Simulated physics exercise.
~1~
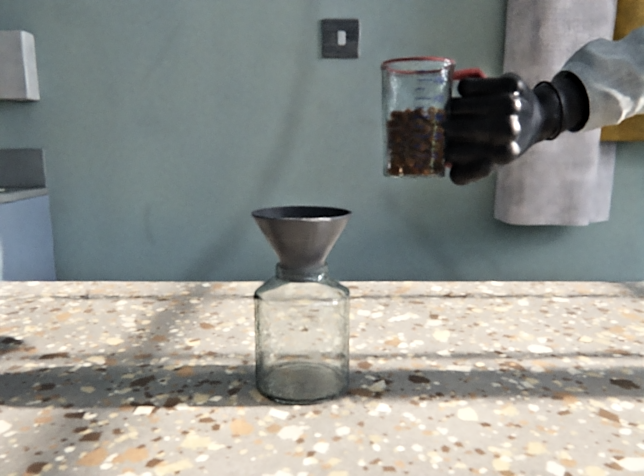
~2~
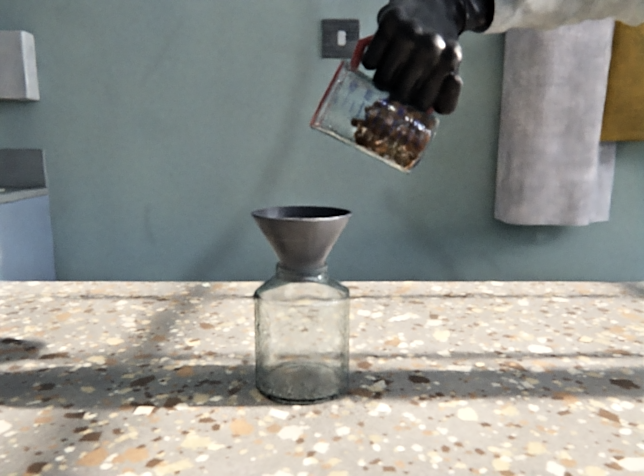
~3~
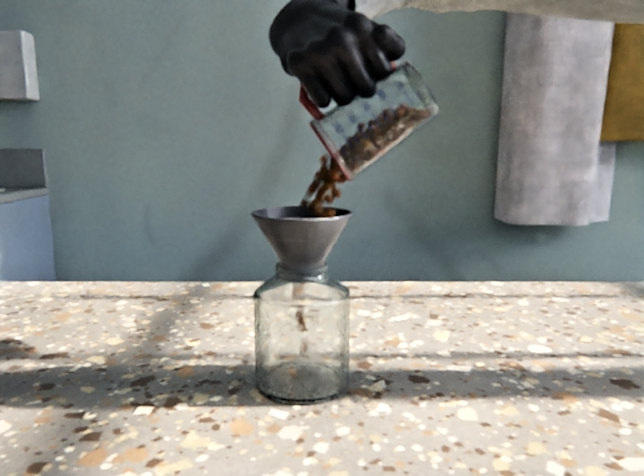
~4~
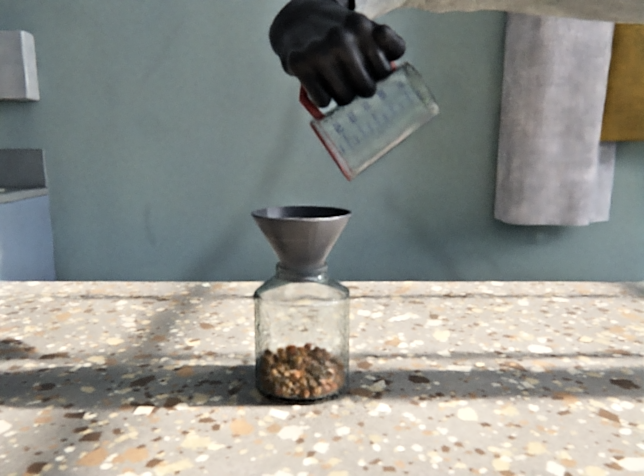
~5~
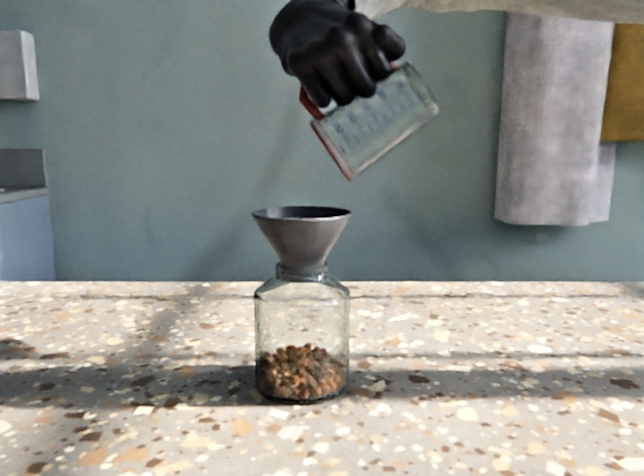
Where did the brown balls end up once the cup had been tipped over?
The larger part of them ended up in the glass jar, with very few, if any, left in the cup or funnel or spilt outside.
